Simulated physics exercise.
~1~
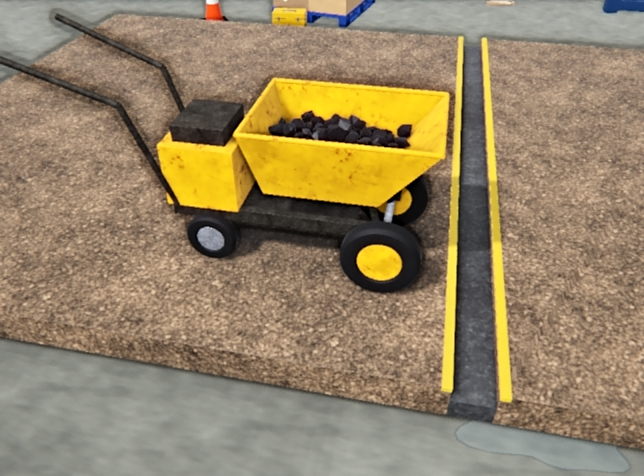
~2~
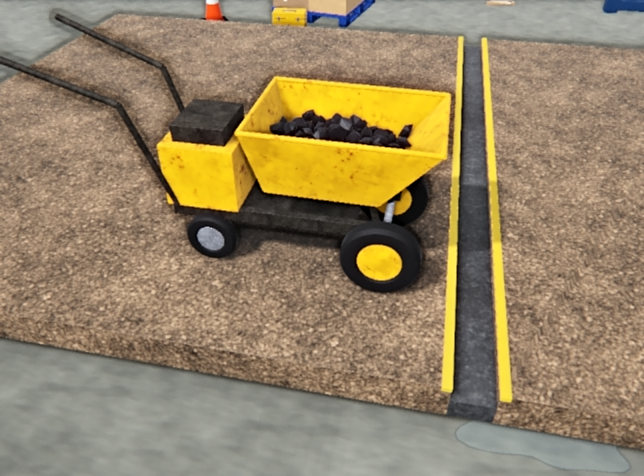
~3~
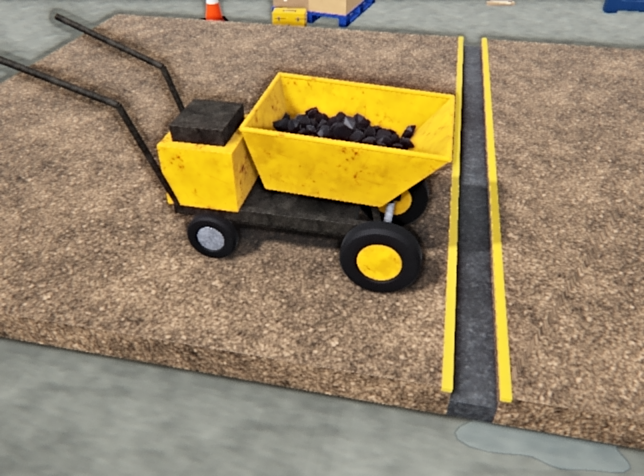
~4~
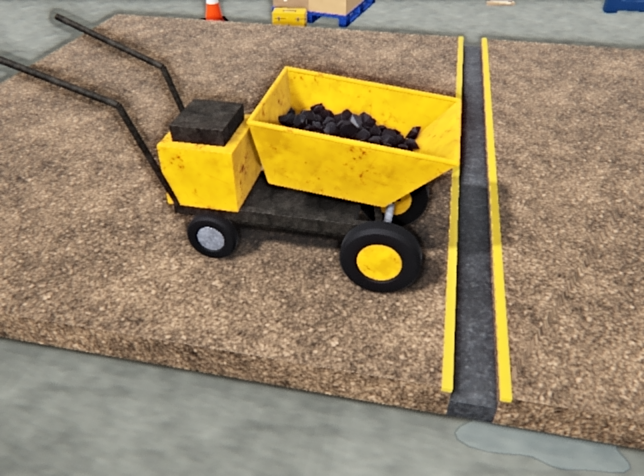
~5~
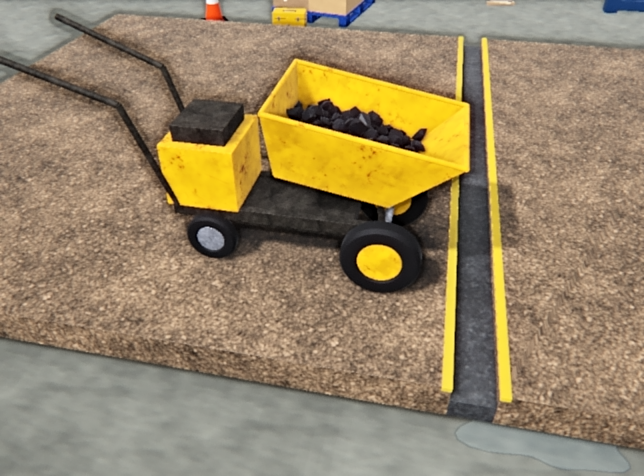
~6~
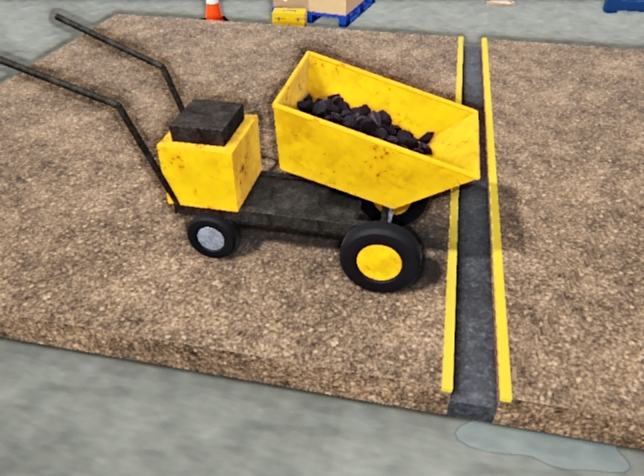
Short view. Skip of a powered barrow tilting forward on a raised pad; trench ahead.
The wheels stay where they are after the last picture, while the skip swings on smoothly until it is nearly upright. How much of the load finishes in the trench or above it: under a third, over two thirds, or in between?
Trench gets below a third.
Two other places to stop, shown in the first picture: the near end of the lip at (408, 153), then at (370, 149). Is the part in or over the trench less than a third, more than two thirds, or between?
At the first stop the answer is under a third, and at the second it is the middle third.
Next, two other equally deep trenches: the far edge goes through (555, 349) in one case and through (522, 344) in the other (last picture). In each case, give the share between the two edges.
About 40 %, then 10 %.
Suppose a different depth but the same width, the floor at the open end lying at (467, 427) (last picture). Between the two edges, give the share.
I'd put it at about 0 in a hundred.
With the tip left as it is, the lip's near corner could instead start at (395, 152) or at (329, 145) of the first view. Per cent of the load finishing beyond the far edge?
Near 30 % and 0 %.
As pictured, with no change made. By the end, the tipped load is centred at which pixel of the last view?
About (557, 270).
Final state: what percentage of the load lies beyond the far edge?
Estimate: Around 60 per cent.
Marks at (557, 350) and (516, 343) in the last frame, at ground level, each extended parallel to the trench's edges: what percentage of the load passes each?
In order: 40 percent, then 60 percent.
Soon, skip tipped steeply; all in the skip.
A while on, skip tipped right over; most in the skip; about a quarter beyond it.
Towards the end, skip tipped right over; about a third in the skip; about two thirds beyond it.
Finally, skip tipped right over; about a third in the skip; none in or heaped over the trench; about two thirds beyond it.
